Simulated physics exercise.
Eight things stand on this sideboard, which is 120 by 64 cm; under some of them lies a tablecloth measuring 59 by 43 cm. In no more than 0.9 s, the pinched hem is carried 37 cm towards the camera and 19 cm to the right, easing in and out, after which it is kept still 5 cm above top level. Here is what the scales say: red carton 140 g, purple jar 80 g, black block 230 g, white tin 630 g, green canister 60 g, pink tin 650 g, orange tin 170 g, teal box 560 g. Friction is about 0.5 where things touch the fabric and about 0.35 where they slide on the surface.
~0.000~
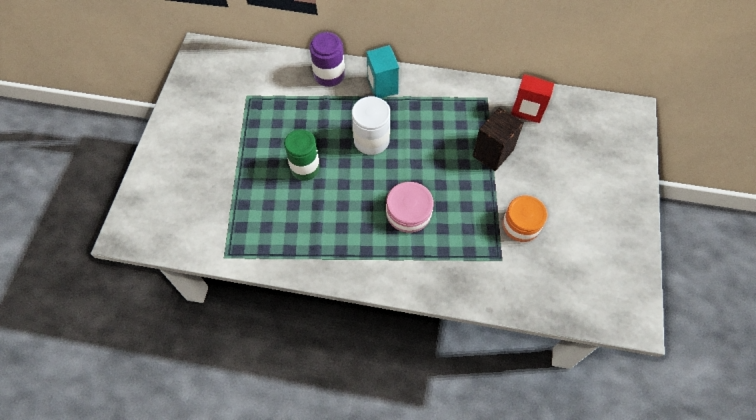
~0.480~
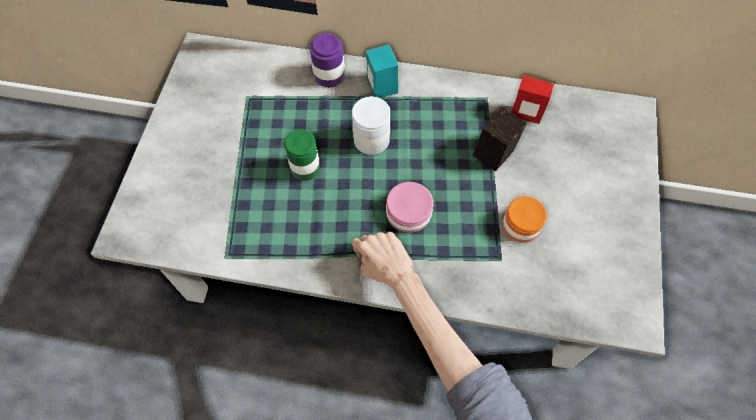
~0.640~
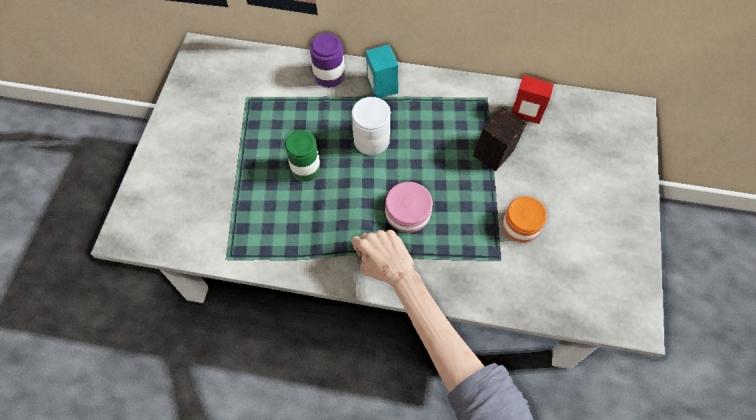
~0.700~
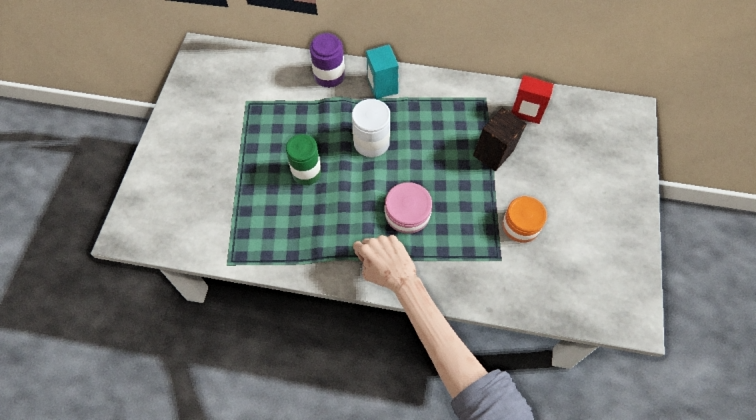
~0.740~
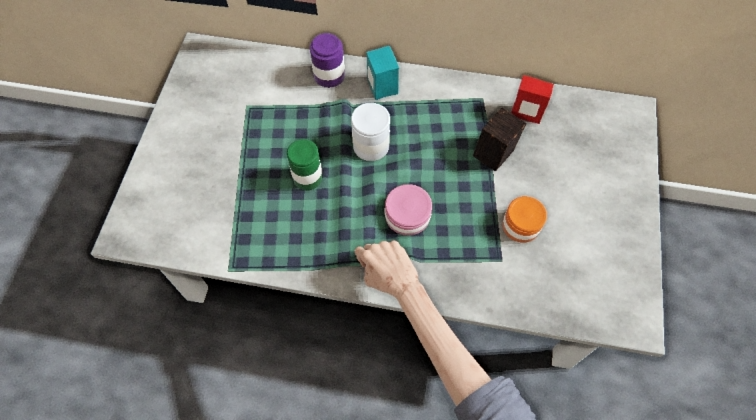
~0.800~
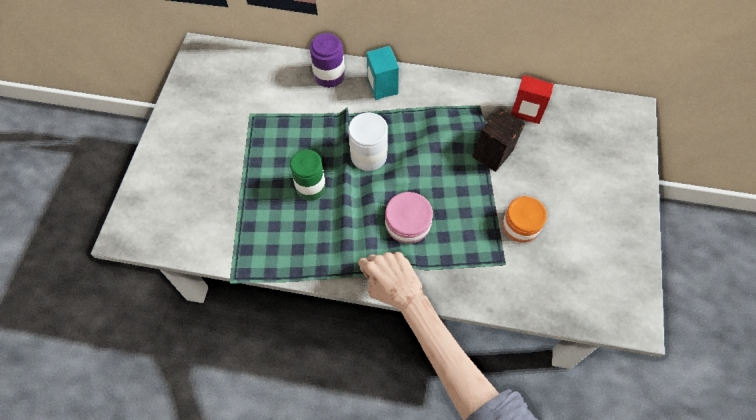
A hand gripped the near edge of a green checked tablecloth and drew it slightly towards the viewer, wrinkling it, and the white, green and pink containers on top shifted along with it.
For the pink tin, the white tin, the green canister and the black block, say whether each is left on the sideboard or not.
Pink tin: Not left on it; white tin: Not left on it; green canister: Not left on it; black block: Left on it.
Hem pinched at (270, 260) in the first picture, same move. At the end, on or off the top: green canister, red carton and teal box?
Afterwards green canister comes off, red carton is still on top and teal box is still on top.
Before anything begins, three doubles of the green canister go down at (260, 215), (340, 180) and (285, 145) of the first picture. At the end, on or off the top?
Log, listed order - lost / lost / lost.
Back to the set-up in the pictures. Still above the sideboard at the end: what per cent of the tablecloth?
About 0 per cent.
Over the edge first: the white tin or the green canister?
It's the green one that goes before the other.
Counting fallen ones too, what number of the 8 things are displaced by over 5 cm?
I make it 3.
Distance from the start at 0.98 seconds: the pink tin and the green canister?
Approx. shift - pink tin: 15 cm; green canister: 20 cm.
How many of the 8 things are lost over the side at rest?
Counted result: 3.
After 1.0 s, 85 % of the tablecloth is still over the top; green canister 18 cm off its start, white tin 16 cm off its start, pink tin 14 cm off its start.
After 1.2 s, 55 % of the tablecloth is still over the top; green canister 33 cm off its start, white tin 31 cm off its start, pink tin 26 cm off its start.
After 1.3 s, 20 % of the tablecloth is still over the top; green canister over the edge, white tin 44 cm off its start at (368, 306), pink tin over the edge.
After 1.5 s, 0 % of the tablecloth is still over the top; green canister over the edge, white tin over the edge, pink tin over the edge.
After 3.1 s, 0 % of the tablecloth is still over the top; white tin over the edge, green canister over the edge, pink tin over the edge, black block 1 cm off its start at (501, 129).
